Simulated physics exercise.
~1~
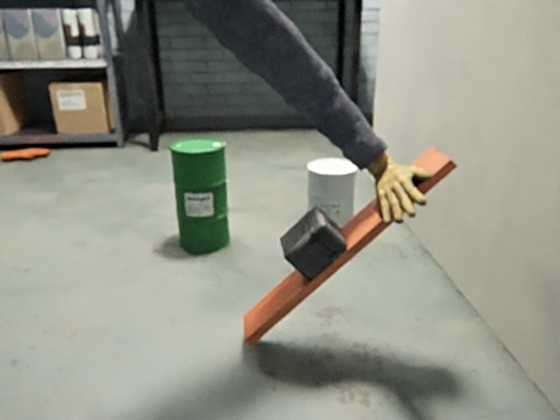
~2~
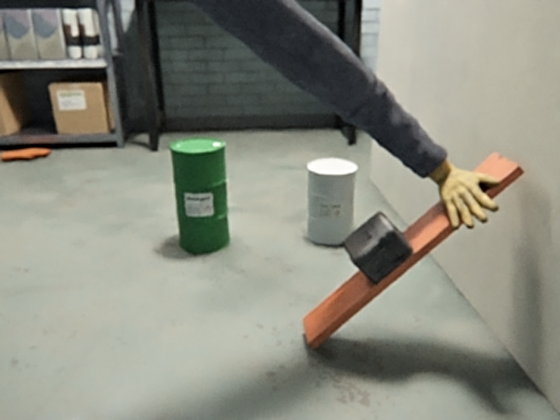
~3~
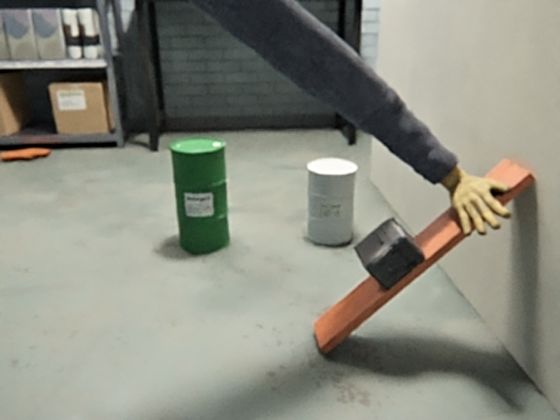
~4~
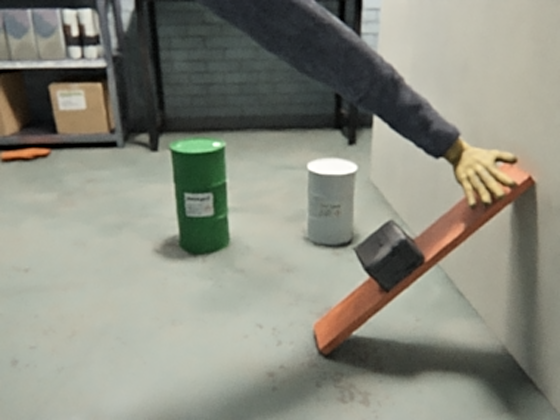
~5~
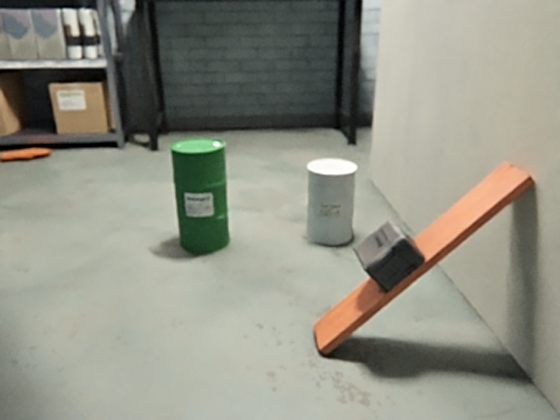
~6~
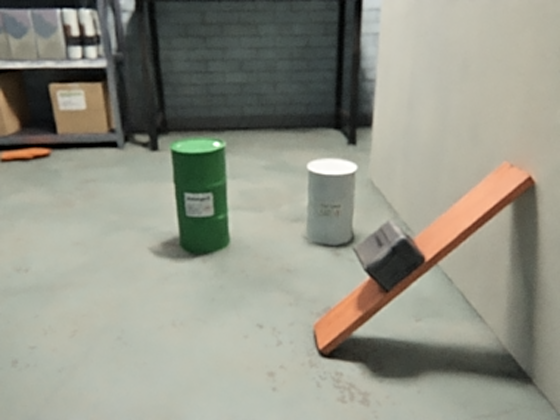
A gloved hand moves an orange plank right, releases it, and the plank stays leaning.
